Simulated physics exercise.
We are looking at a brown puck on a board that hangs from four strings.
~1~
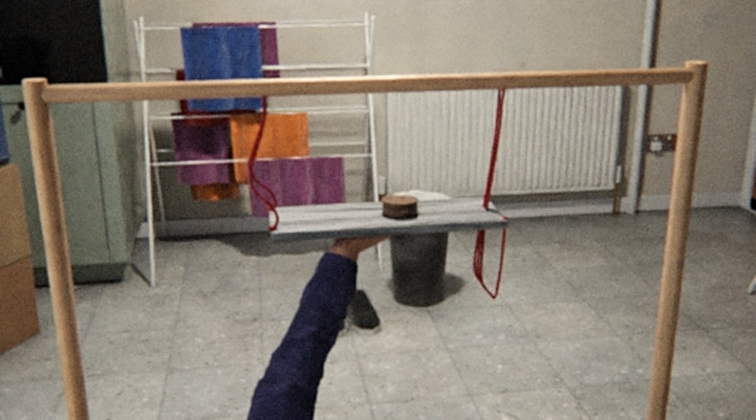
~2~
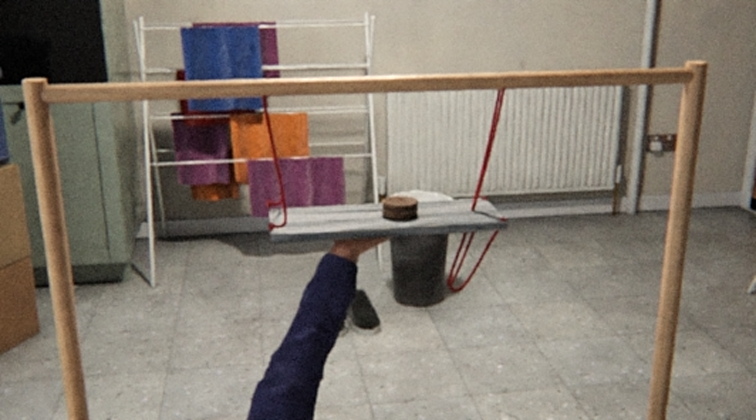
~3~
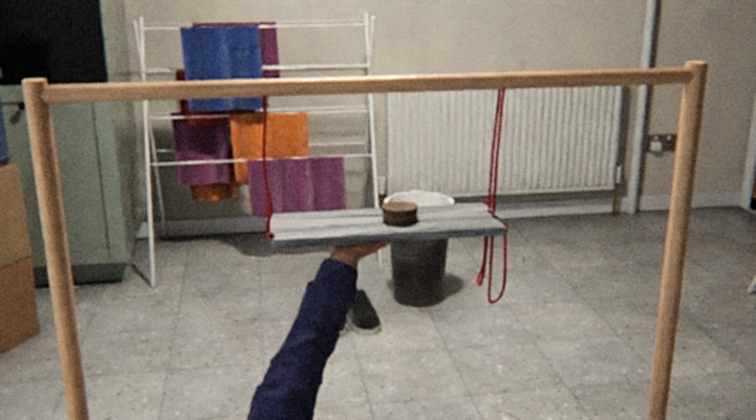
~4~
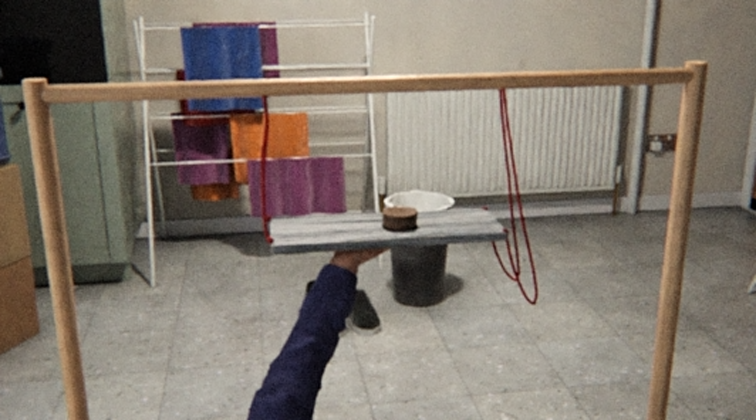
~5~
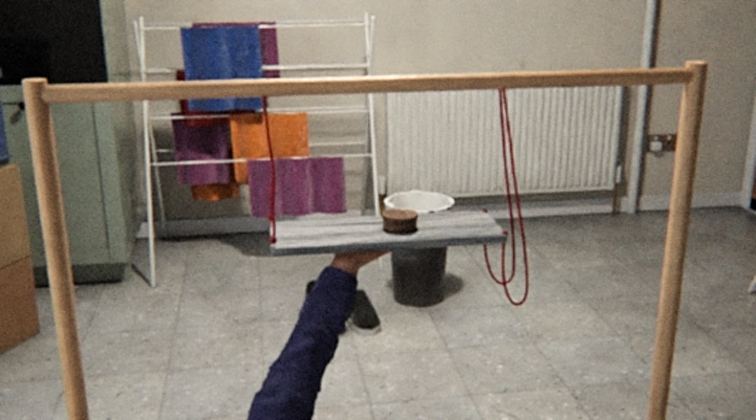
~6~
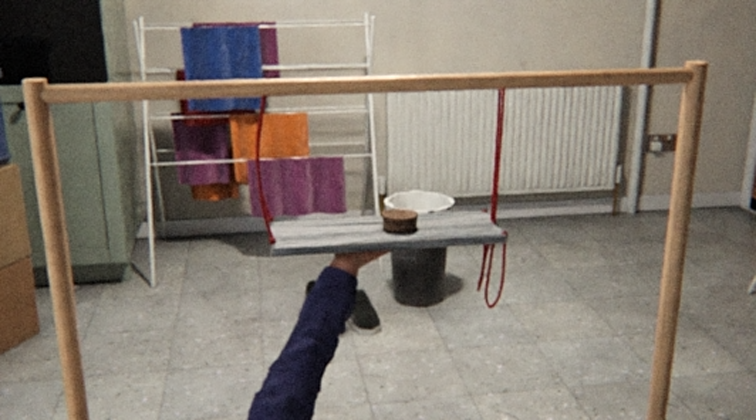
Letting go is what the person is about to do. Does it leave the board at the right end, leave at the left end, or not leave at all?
It slips off the right.
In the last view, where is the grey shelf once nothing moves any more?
It ends at (344, 311).
Then, 0.58 s later than the last view, board tipped 49° down to the right; puck on the floor.
Then, 1.22 s later than the last view, board tipped 53° down to the right; puck on the floor.
Finally, board tipped 47° down to the right; puck on the floor. The brown puck goes off on the right.
